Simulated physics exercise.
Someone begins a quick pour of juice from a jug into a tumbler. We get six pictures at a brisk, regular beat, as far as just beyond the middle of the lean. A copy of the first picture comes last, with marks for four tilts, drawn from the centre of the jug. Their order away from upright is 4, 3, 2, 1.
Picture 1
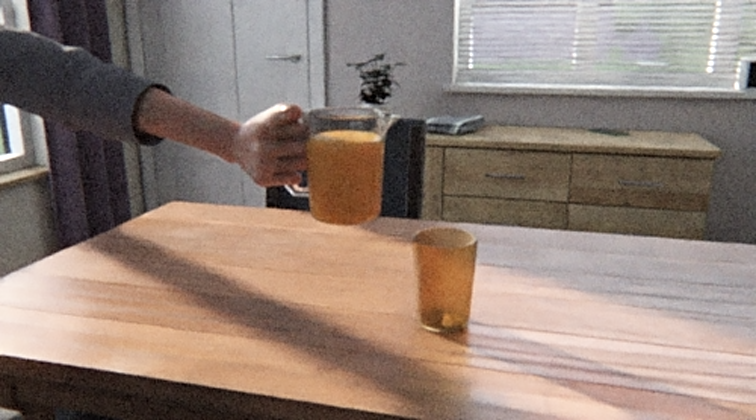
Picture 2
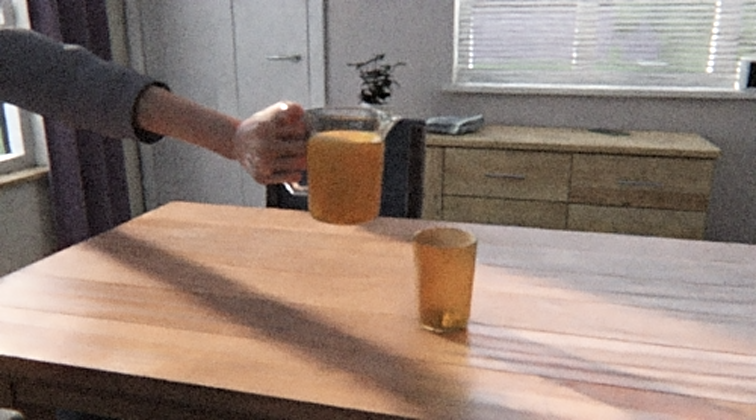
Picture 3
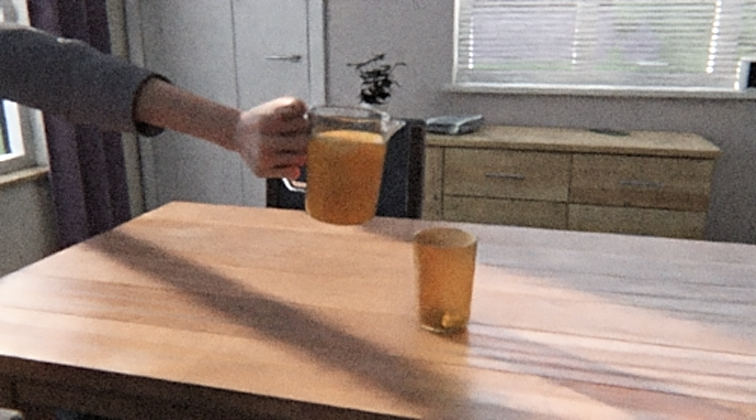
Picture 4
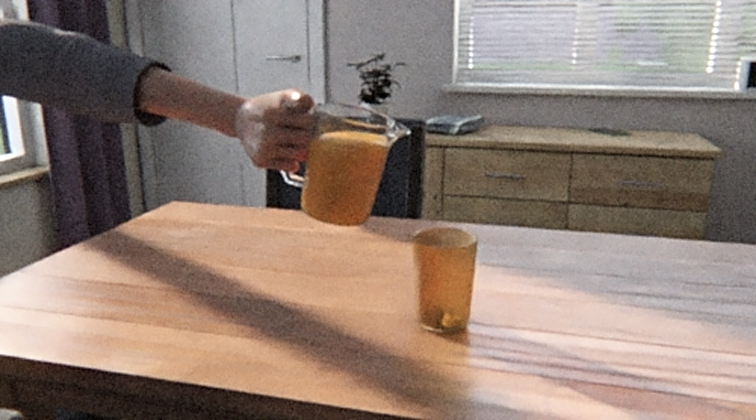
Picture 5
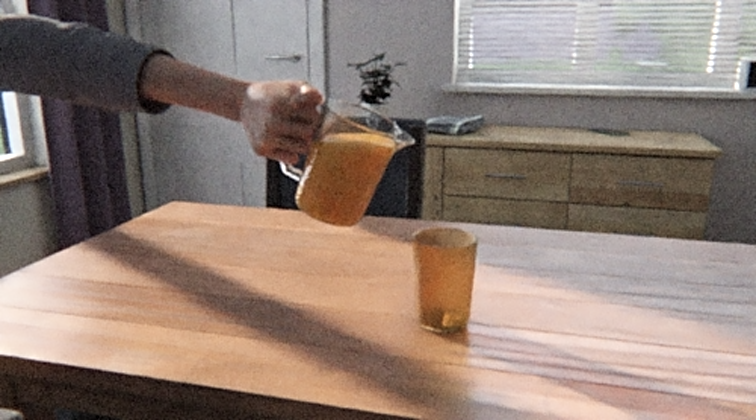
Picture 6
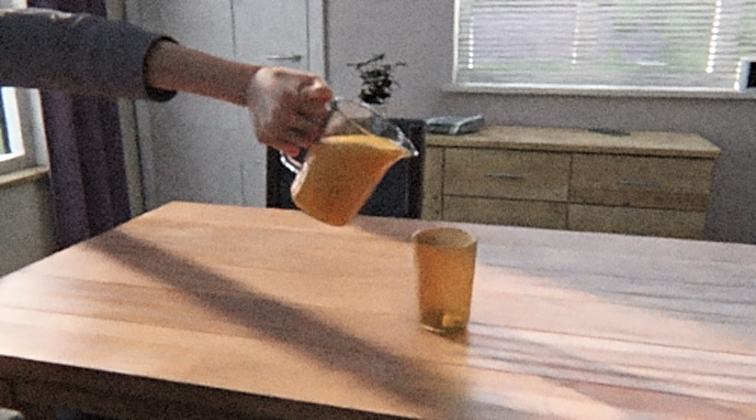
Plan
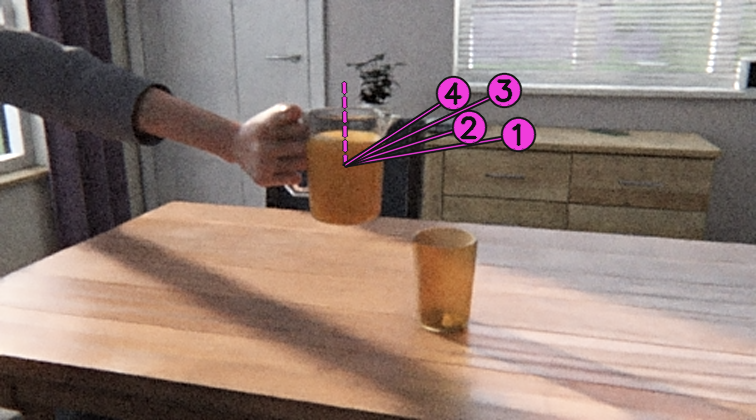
The clip shows a hand holding a glass jug of orange juice above a wooden table, left of an amber-coloured tumbler; the jug starts upright, then the hand gradually tilts it to the right, with no juice leaving it.
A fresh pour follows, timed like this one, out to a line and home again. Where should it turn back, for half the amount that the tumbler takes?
Go for 3.
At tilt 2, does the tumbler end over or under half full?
Over.
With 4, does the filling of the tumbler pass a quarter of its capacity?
Yes, it does.
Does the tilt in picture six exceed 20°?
Yes.
In magenta, 1 at (501, 138); 2 at (452, 131); 3 at (489, 97); 4 at (439, 104).
With 1, the tumbler ends with about 88 % of what it can hold; 3 % of the juice is spilt.
With 2, the tumbler ends with about 72 % of what it can hold.
With 3, the tumbler ends with about 53 % of what it can hold.
With 4, the tumbler ends with about 37 % of what it can hold.
